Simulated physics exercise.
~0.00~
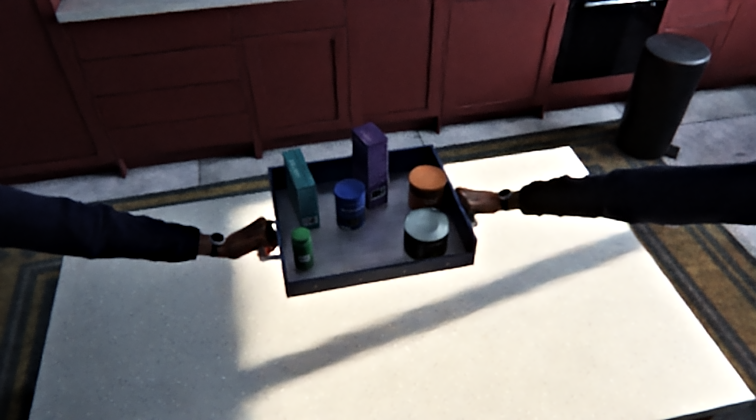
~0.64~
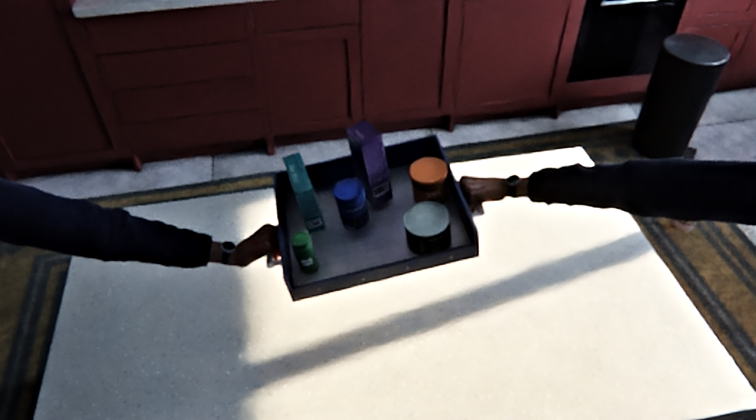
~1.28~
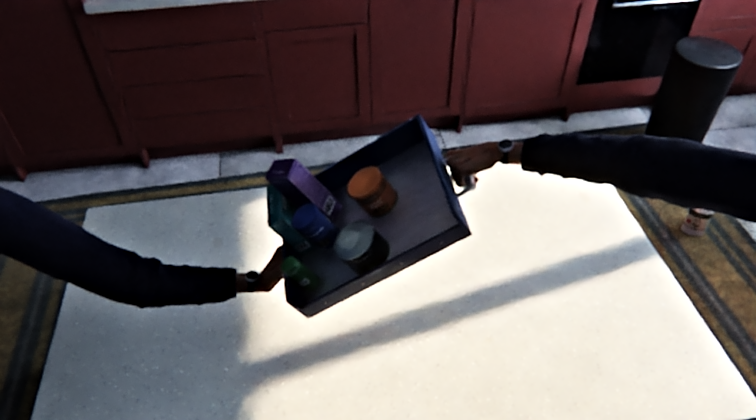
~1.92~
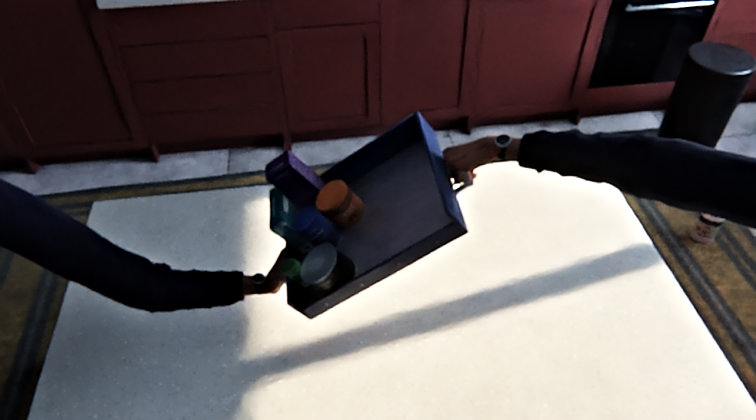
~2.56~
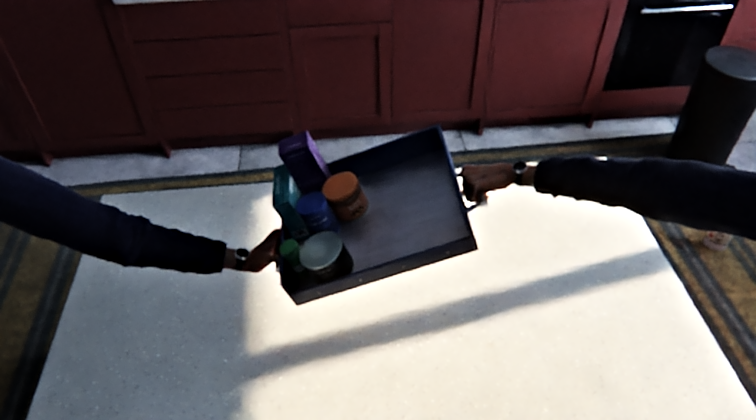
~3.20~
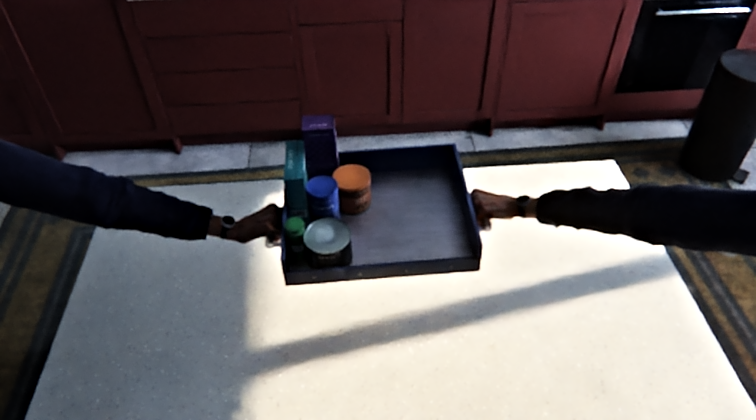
Two hands tipping a dark tray left side down, its tubs and cartons sliding left and staying inside as it levels.
